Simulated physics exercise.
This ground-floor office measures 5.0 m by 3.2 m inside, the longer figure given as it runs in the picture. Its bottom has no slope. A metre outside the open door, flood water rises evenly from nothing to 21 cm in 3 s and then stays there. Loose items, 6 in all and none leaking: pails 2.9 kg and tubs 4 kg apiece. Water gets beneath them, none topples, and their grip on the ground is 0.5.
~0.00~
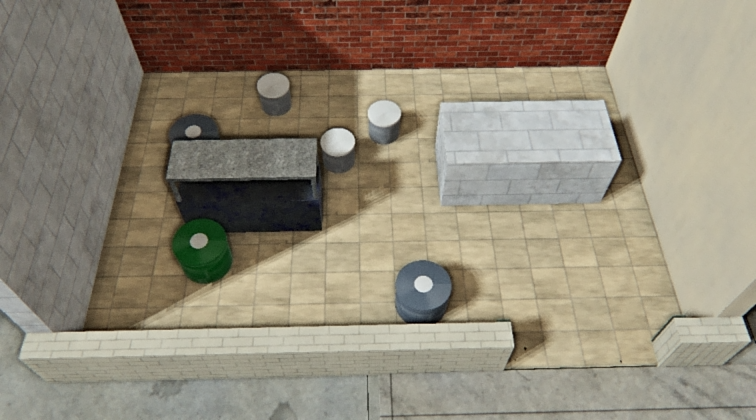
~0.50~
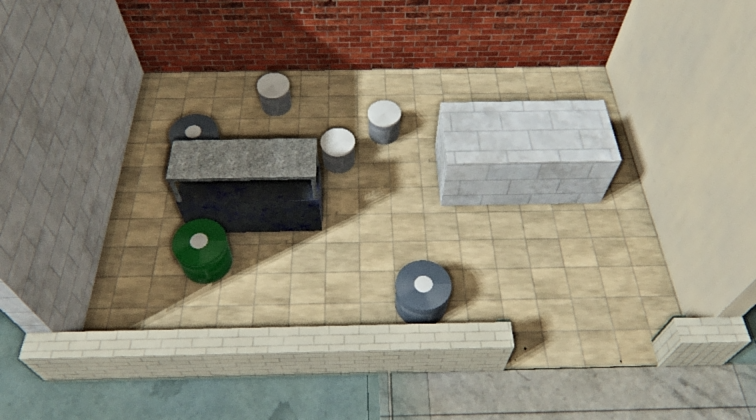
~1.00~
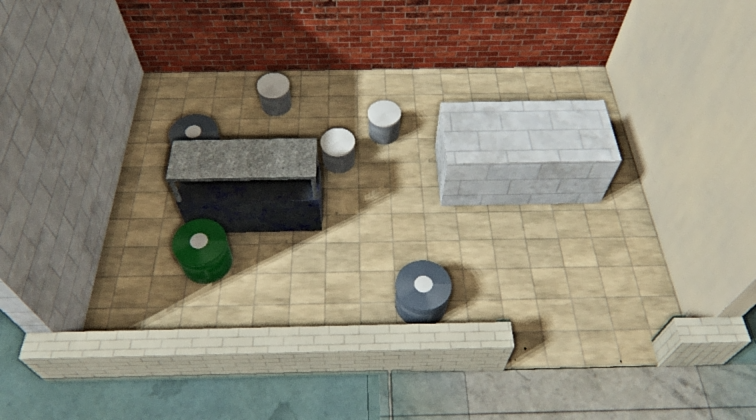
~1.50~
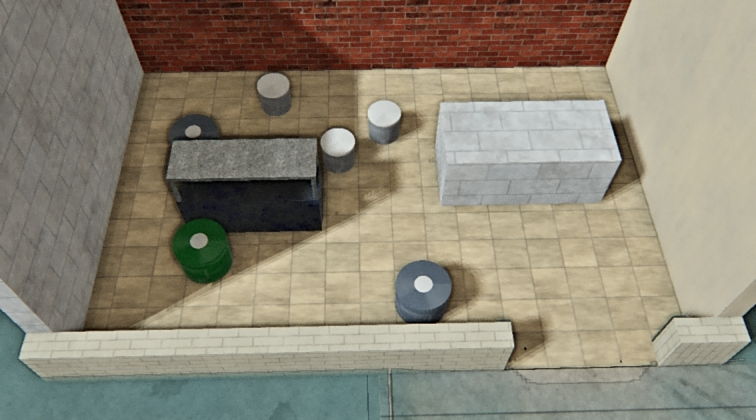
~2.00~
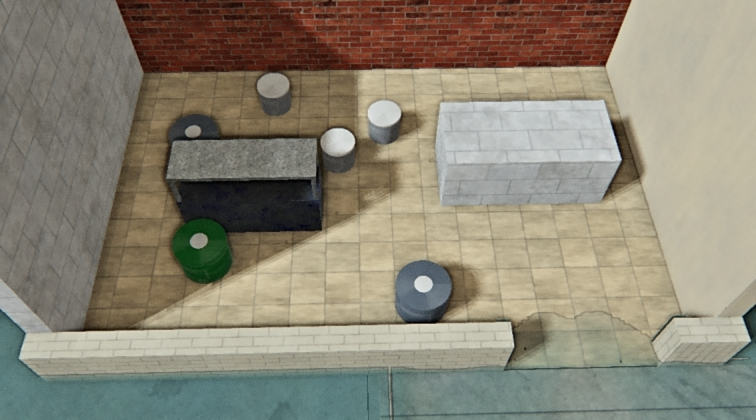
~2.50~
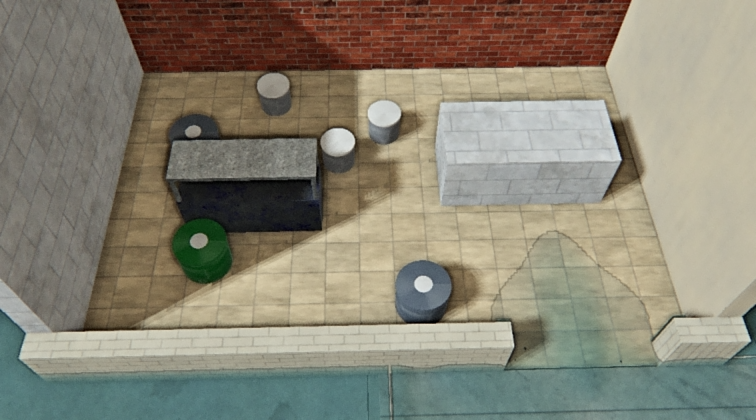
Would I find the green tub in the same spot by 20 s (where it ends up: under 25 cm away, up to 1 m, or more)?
The green tub ends far away.
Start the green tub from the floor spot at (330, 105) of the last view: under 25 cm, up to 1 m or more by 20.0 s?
It is nudged along.
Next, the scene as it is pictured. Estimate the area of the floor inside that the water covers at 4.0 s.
Some 4.0 m2.
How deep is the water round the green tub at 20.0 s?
About 19 cm.
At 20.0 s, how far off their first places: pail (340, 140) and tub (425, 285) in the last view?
In turn: 30 cm, 30 cm.
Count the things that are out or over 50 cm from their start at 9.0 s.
I count 3.
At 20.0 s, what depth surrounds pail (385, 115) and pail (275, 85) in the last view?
About 19 and 18 cm.
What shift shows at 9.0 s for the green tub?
Roughly 100 cm by then.
After 4.0 s the green tub is near (199, 241), 0.0 m from its start, aground; 0 afloat.
After 9.0 s the green tub is near (157, 153), 1.1 m from its start, afloat; 6 afloat.
After 16.0 s the green tub is near (239, 97), 1.6 m from its start, afloat; 6 afloat.
After 20.0 s the green tub is near (376, 167), 1.6 m from its start, afloat; 6 afloat.
